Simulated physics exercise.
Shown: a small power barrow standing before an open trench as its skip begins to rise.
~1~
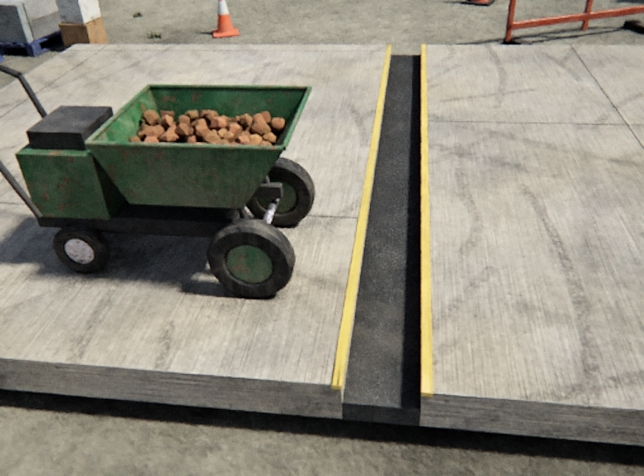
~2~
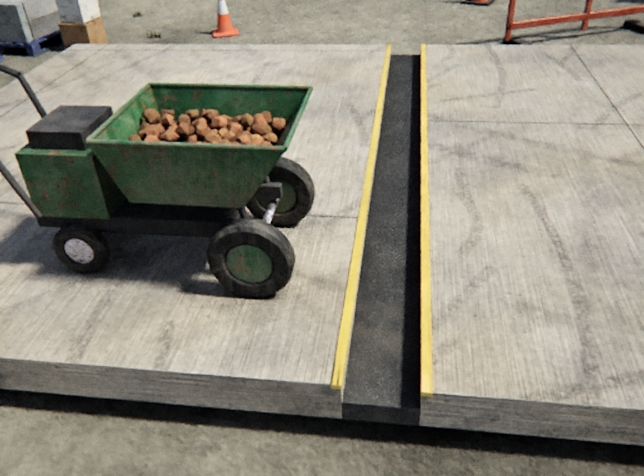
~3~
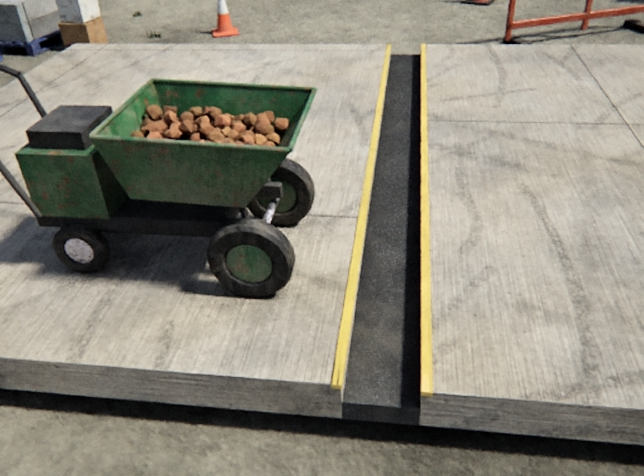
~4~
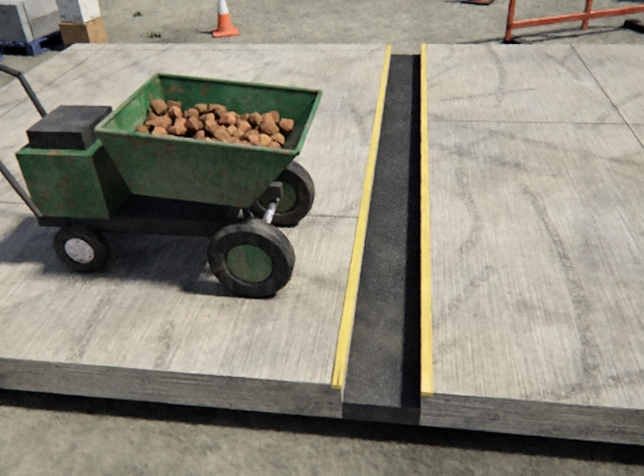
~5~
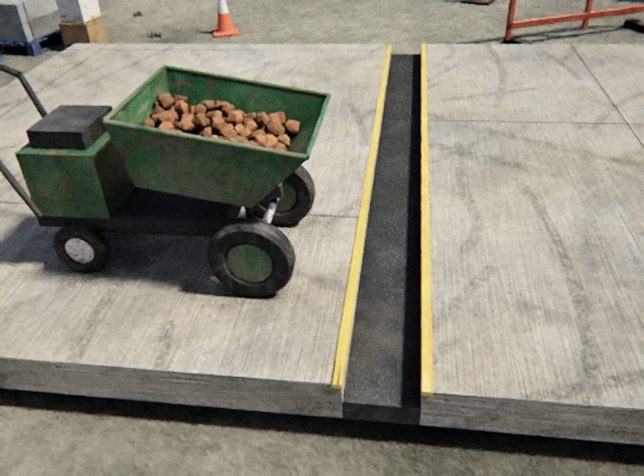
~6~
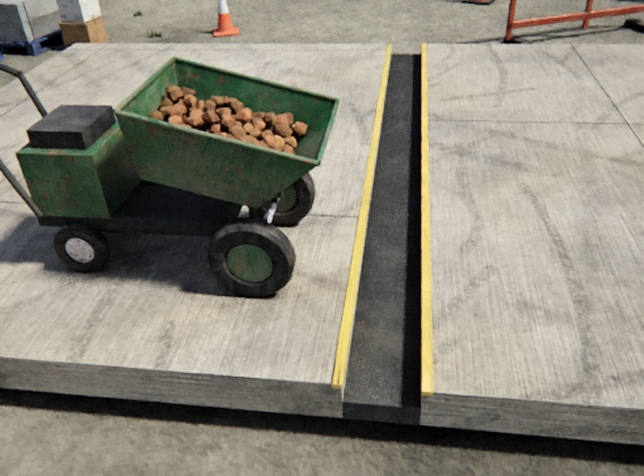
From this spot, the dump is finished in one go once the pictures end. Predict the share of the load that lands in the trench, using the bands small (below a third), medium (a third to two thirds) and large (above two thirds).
Medium.
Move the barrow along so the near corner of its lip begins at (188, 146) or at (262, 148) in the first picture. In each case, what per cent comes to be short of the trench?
Roughly 30 per cent, then roughly 0 per cent.
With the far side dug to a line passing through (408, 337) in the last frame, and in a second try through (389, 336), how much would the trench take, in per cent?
20 and 0 percent.
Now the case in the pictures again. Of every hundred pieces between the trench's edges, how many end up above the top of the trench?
The answer is close to 25 per cent.
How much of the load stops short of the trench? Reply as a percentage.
Share of load: Near 0 %.
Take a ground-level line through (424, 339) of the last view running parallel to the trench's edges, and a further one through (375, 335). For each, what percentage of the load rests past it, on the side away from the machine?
40 and 80 in a hundred.
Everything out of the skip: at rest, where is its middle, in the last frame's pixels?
Roughly at pixel (419, 261).
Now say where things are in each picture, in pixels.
The first frame shows lip of the skip at (283, 149), level; top of the load at (192, 142), clay clods; first edge of the trench at (345, 333); far edge at (427, 339), the trench over half as wide as the skip, and shallow for its width.
The second frame shows lip of the skip at (285, 149), level; top of the load at (193, 141).
The third frame shows lip of the skip at (289, 151), tipped barely; top of the load at (192, 131).
The fourth frame shows lip of the skip at (297, 154), tipped a little; top of the load at (197, 128).
The fifth frame shows lip of the skip at (307, 158), tipped a little; top of the load at (190, 122).
The sixth frame shows lip of the skip at (318, 164), tipped a little; top of the load at (185, 125); first edge of the trench at (345, 333); far edge at (427, 338).
Soon after the last picture, skip tipped steeply; all in the skip.
A little later, skip tipped right over; most in the skip; a small part in or heaped over the trench; a small part beyond it; a stray few falling.
Later still, skip tipped right over; about a quarter in the skip; about a third in or heaped over the trench; about a third beyond it.
At rest, skip tipped right over; a small part in the skip; about half in or heaped over the trench; about half beyond it.
